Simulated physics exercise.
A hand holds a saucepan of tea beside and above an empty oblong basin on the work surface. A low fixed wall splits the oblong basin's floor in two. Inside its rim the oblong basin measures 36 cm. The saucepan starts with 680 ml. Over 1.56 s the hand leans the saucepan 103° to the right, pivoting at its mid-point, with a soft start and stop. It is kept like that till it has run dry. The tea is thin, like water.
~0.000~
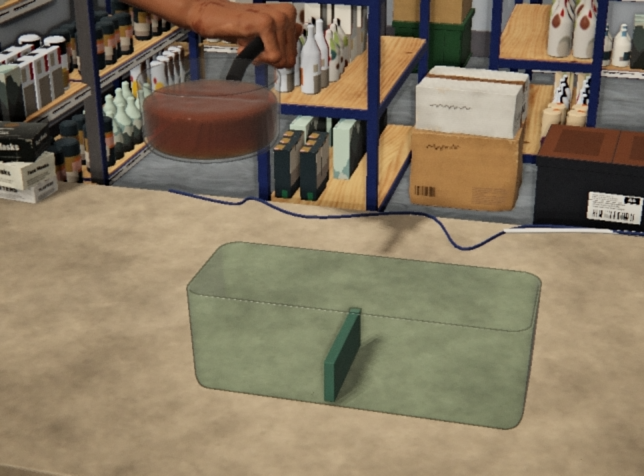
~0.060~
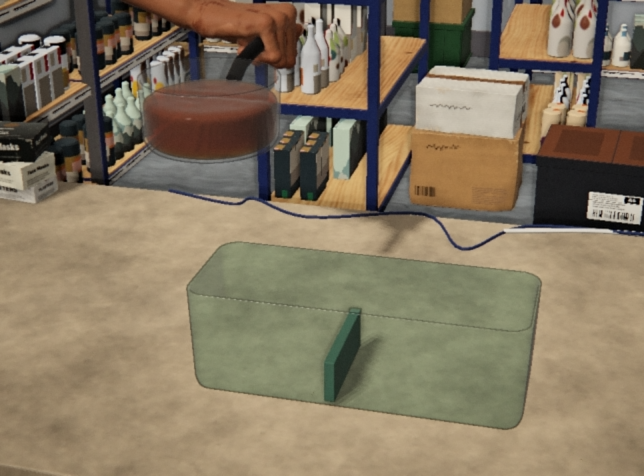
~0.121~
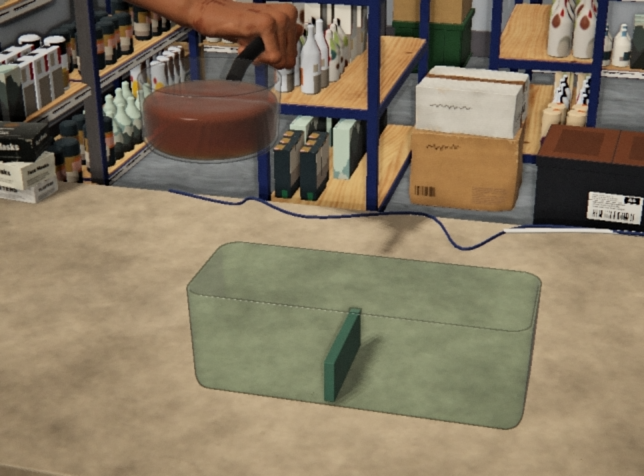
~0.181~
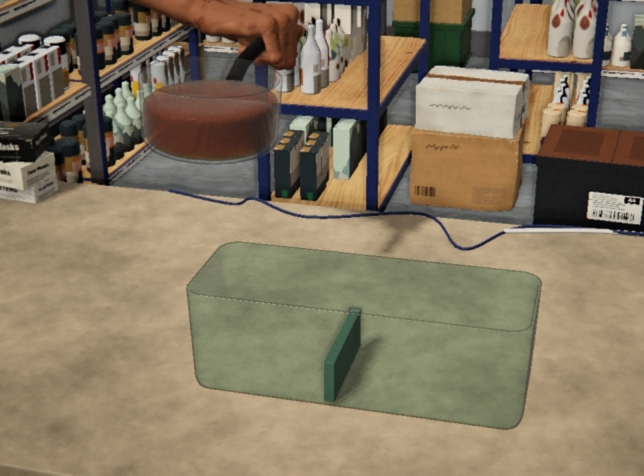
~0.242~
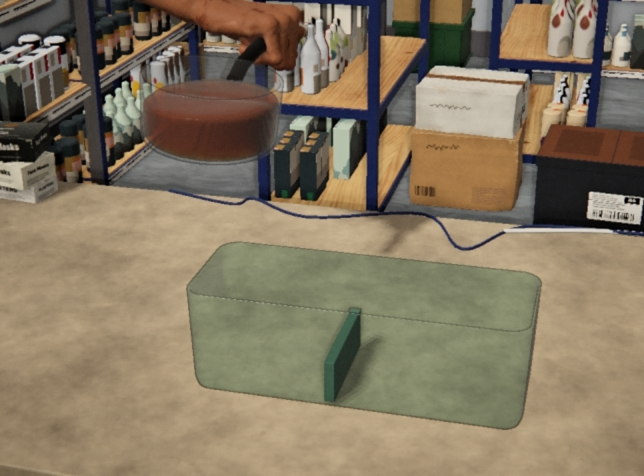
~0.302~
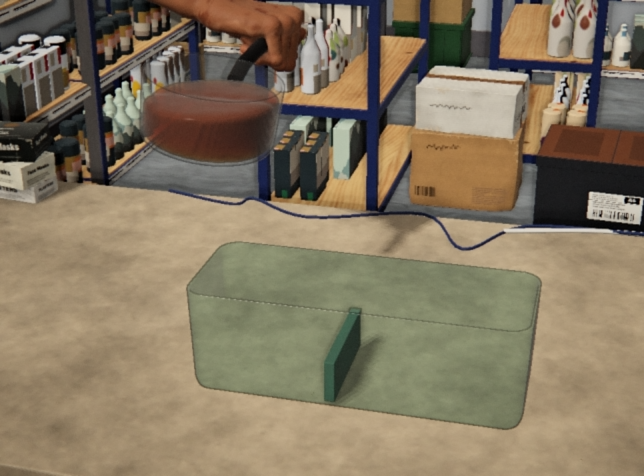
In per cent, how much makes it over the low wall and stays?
About 53 per cent.
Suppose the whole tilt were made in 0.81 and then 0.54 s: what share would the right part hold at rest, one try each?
First 40, then 30 per cent.
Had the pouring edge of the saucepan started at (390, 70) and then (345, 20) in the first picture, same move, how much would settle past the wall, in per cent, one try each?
In turn about 95 and 95 per cent.
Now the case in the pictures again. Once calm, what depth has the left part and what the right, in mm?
Left about 16 mm, right about 14 mm.
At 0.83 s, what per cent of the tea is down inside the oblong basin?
Near 5 in a hundred.
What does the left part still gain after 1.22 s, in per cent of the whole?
About 26 per cent.
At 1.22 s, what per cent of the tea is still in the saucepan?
About 14 per cent.
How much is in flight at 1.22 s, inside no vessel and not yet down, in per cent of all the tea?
Some 14 per cent.
After 0.83 s the tilt is 57° and 68 per cent is still to pour, 4 is left of the wall and 2 right of it.
After 1.22 s the tilt is 91° and 14 per cent is still to pour, 20 is left of the wall and 52 right of it.
After 1.62 s the tilt is 103° and 1 per cent is still to pour, 44 is left of the wall and 53 right of it.
After 2.06 s the tilt is 103° and 0 per cent is still to pour, 46 is left of the wall and 53 right of it.
In the end 46 per cent lies left of the wall, 53 right of it and 1 outside.
